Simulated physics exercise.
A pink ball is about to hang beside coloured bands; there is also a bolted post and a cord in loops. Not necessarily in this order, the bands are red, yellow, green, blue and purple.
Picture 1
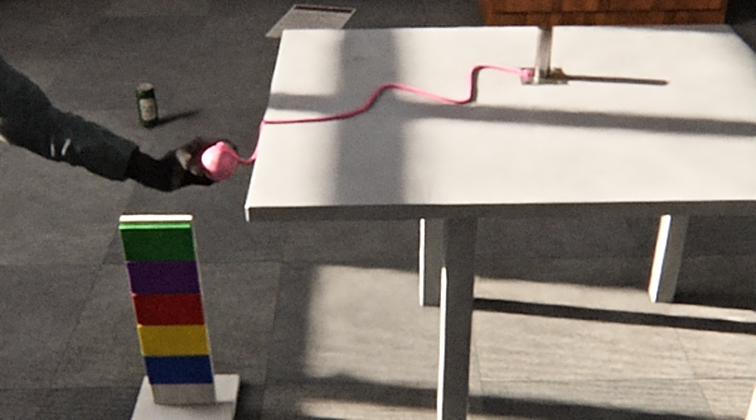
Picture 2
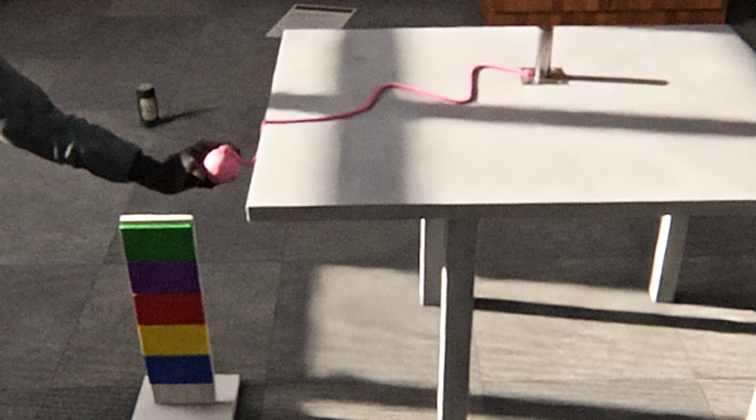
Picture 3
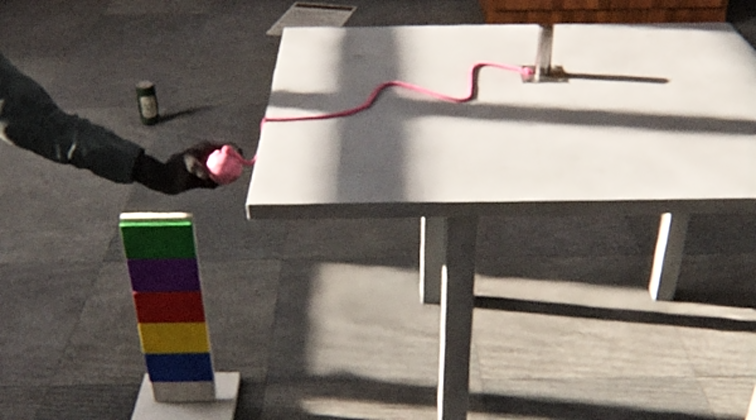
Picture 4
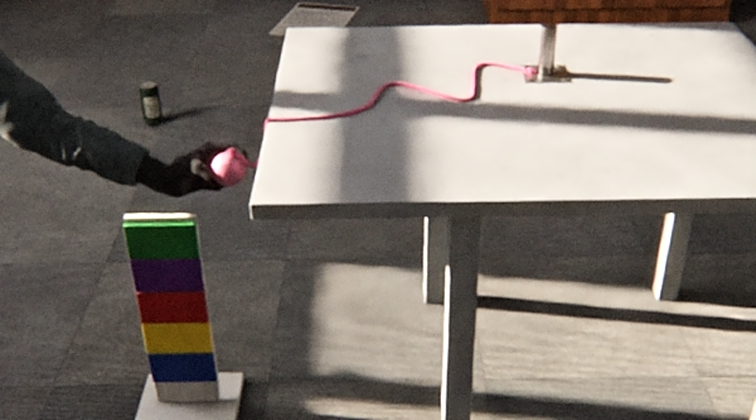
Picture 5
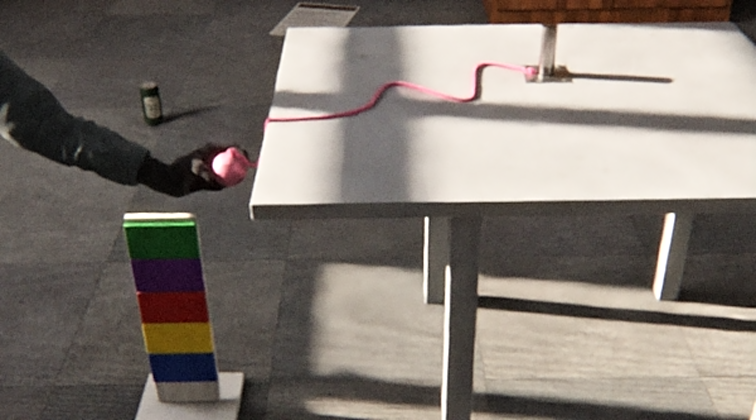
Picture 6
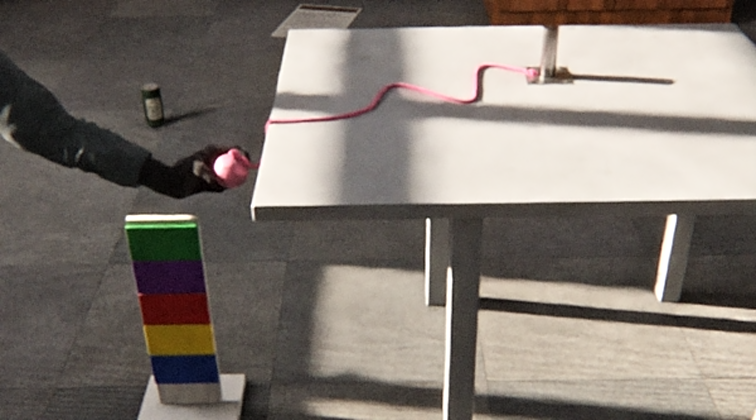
A gloved hand holding a pink ball shifts very slightly right beside a white table.
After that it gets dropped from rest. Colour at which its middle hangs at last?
The red one.
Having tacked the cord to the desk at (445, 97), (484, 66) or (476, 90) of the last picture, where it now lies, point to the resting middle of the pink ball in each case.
It ends up near (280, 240) the first time, (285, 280) the second and (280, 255) the third.
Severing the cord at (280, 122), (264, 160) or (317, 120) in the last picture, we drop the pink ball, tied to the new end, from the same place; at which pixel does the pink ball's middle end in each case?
The pixels are (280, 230) for the first, (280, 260) for the second and (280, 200) for the third.
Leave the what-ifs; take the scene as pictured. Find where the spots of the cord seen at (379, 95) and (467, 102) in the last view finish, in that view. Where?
End points: Roughly (280, 101); roughly (389, 90).
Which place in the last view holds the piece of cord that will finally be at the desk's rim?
(378, 98), approximately.
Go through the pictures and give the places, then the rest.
Pink ball (220, 164); green (158, 245); purple (163, 278); red (169, 311); yellow (174, 341); blue (178, 371), in the first picture.
Pink ball (222, 167); cord through (492, 67) (471, 93) (412, 89) (364, 109) (275, 122), in the second picture.
Pink ball (225, 167), in the third picture.
Pink ball (229, 169); cord through (495, 65) (474, 91) (415, 87) (367, 107) (278, 120), in the fourth picture.
Pink ball (230, 169), in the fifth picture.
Pink ball (232, 171); cord through (497, 66) (476, 93) (417, 89) (369, 108) (280, 122), in the sixth picture.
Early on, ball near (250, 305); level with red.
Midway, ball near (310, 279); level with red.
Near the end, ball near (280, 290); level with red.
Finally, ball near (289, 290); level with red. The red one.
